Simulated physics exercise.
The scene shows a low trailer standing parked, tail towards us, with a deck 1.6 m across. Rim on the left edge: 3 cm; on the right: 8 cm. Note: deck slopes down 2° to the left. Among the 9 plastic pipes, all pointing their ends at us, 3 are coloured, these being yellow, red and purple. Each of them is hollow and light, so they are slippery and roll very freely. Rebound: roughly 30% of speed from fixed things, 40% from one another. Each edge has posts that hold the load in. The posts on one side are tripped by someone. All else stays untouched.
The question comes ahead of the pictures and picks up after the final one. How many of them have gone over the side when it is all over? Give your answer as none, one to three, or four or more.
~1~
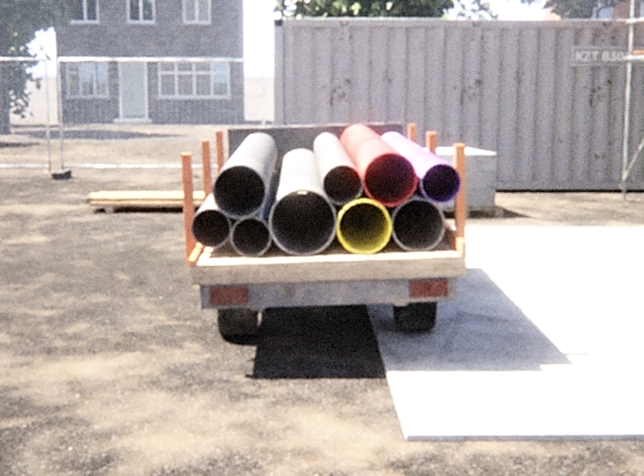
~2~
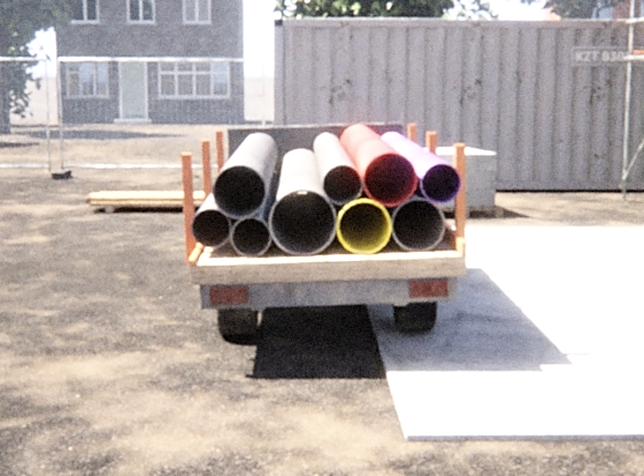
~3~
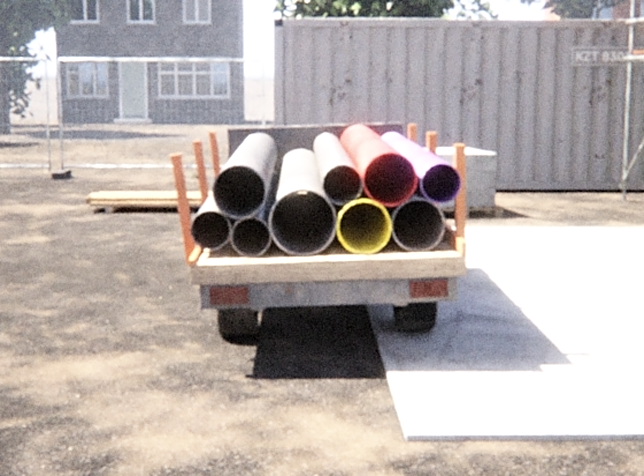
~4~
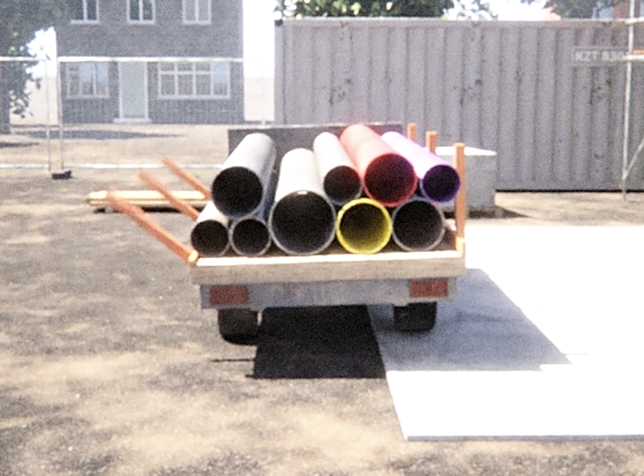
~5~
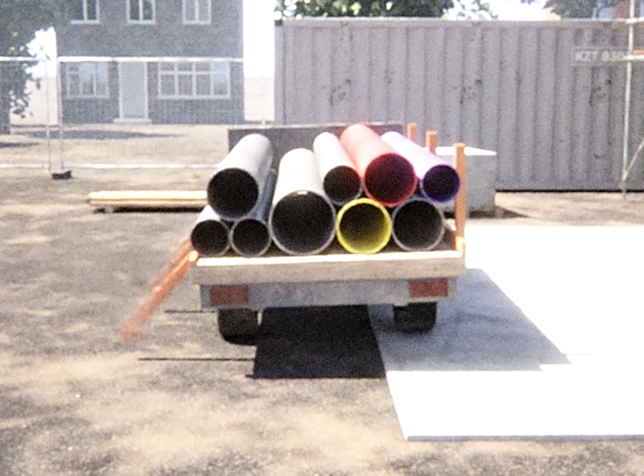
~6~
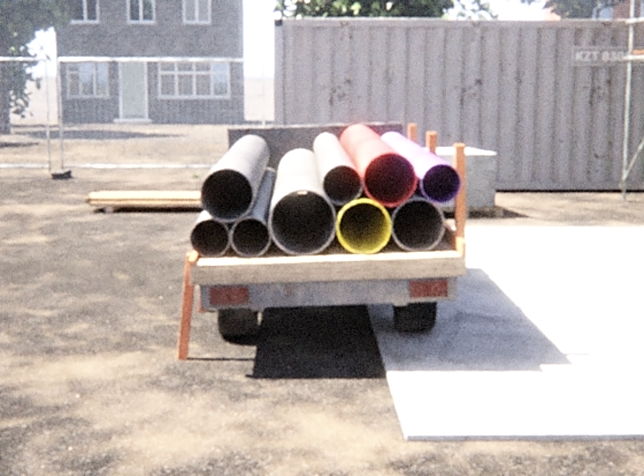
The answer comes to none.
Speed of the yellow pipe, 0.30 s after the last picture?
Speed approx. 0.0 m/s.
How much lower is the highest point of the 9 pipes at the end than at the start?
Some 0 centimetres.
Another 0.3 s on from the last picture, yellow is on the deck, 60 cm from the right edge; red is up on others, 40 cm from the right edge; purple is up on others, 10 cm from the right edge; 0 gone from the deck.
In the end (1.6 s after the last picture), yellow is on the deck, 60 cm from the right edge; red is up on others, 40 cm from the right edge; purple is up on others, 10 cm from the right edge; 0 gone from the deck.
